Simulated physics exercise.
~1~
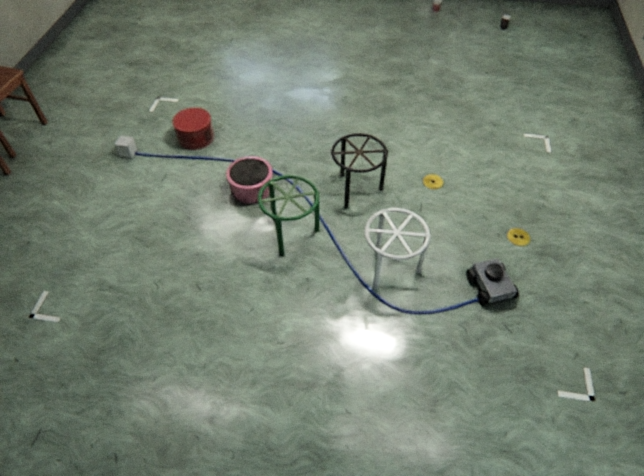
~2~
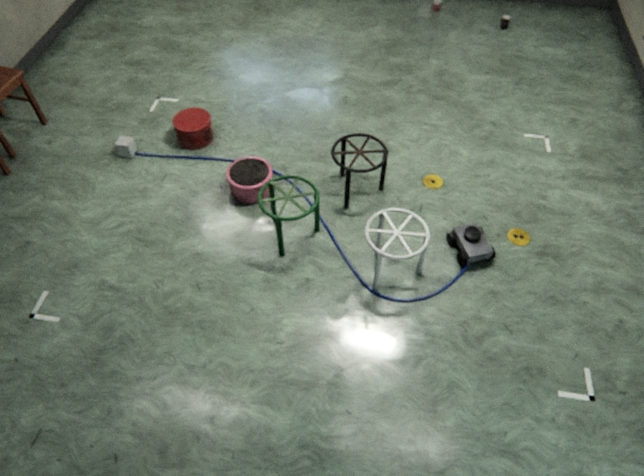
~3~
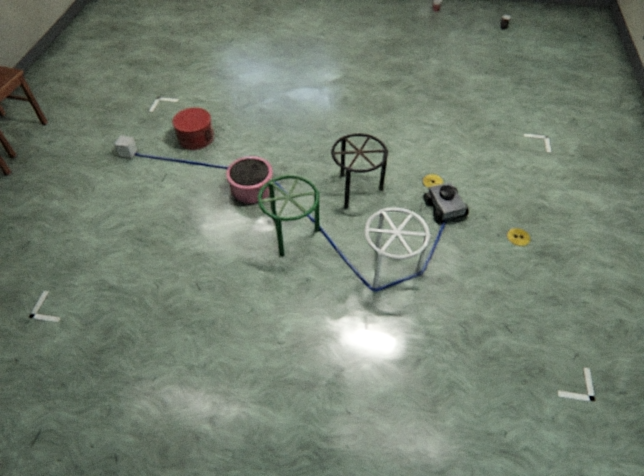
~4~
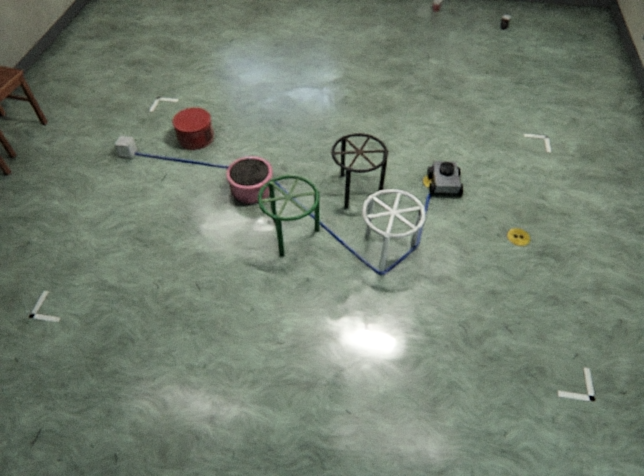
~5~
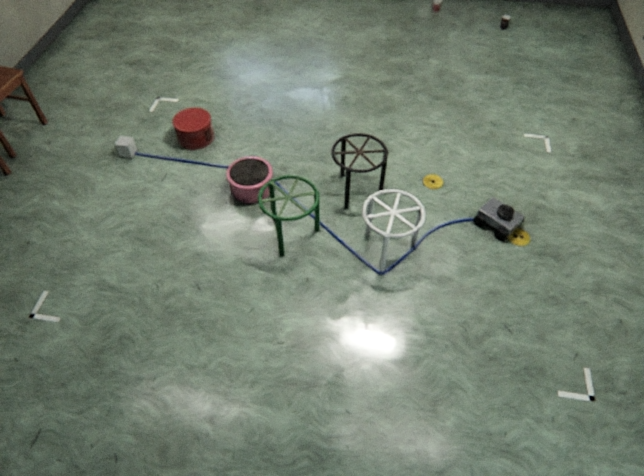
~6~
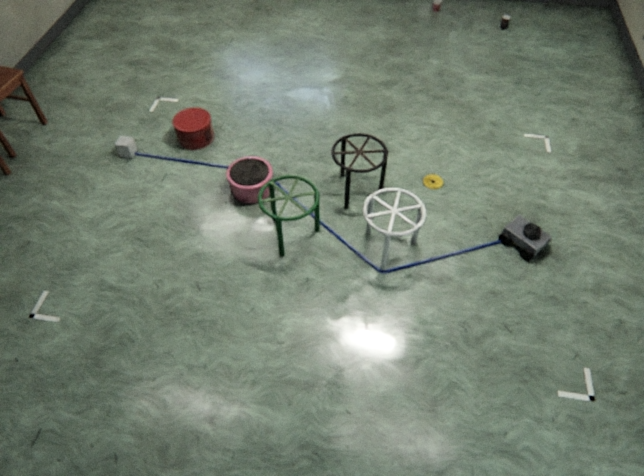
A broad mottled green floor is seen from above, with three round, spoked stools in black, green and white near its middle, a pink pot and a red bucket to their left, and two yellow marks to the right. A blue lead runs from a pale block at left to a small dark grey cart at right. The cart moves up to the farther mark, and the lead tightens around the white stool, shifting it slightly upward. The cart then moves down and right over the nearer mark, the lead slackening into a curve. It ends there with the lead straightened again, the white stool still shifted and the other things in place.
